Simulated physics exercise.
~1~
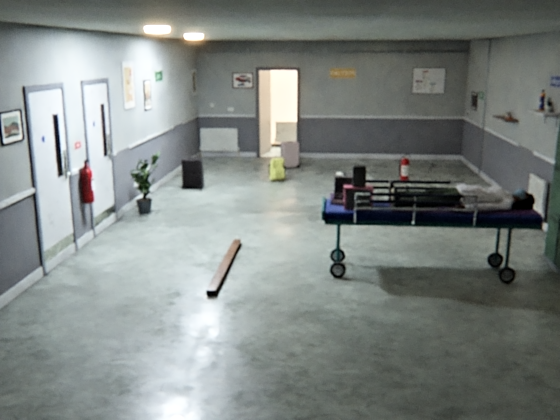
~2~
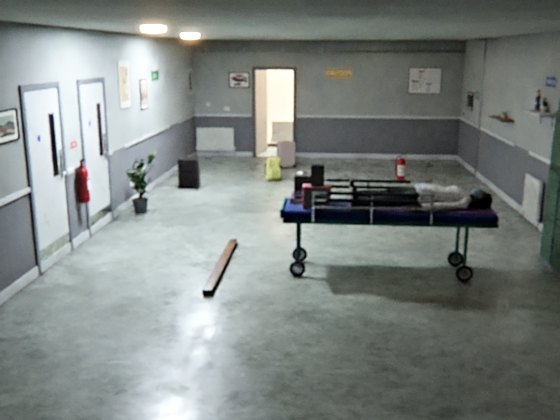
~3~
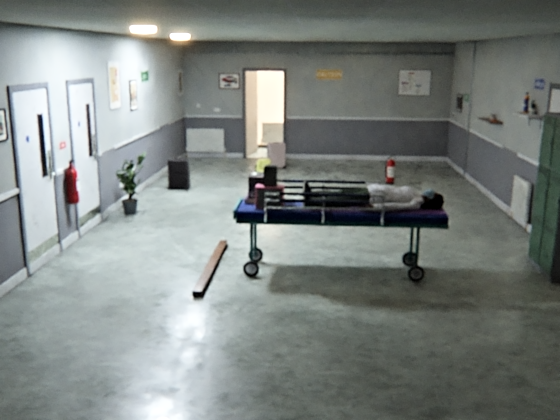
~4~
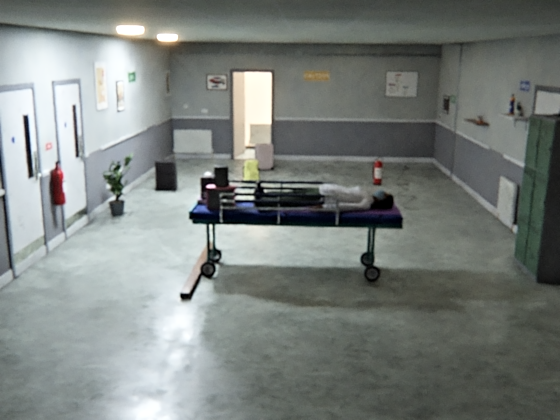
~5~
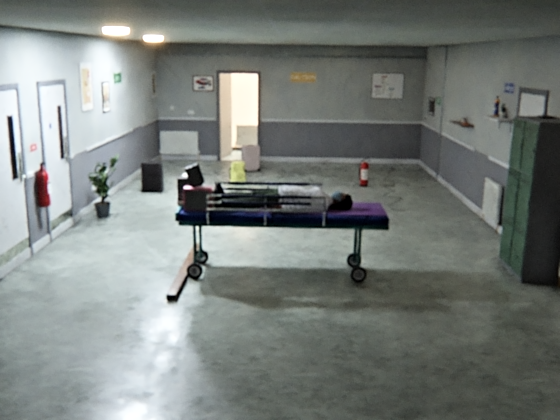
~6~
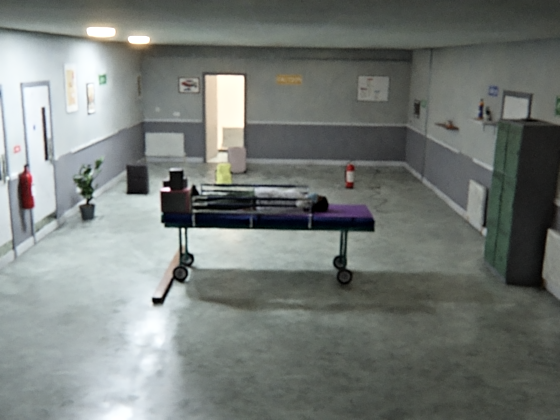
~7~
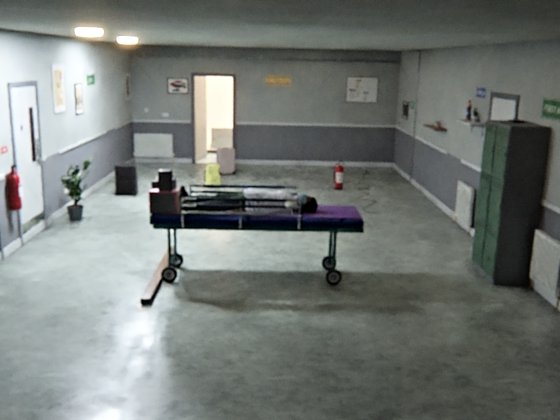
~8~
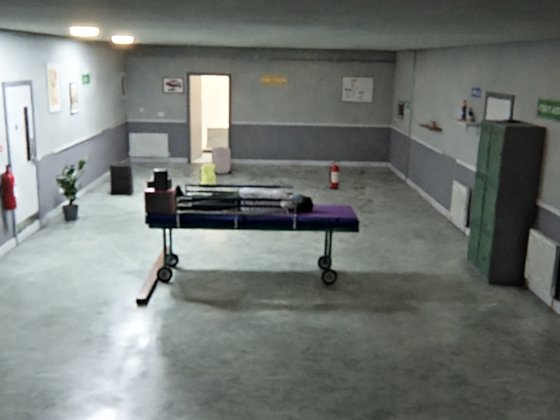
A wheeled stretcher rolls left, stops at the sill, and its figure slides left, staying aboard.
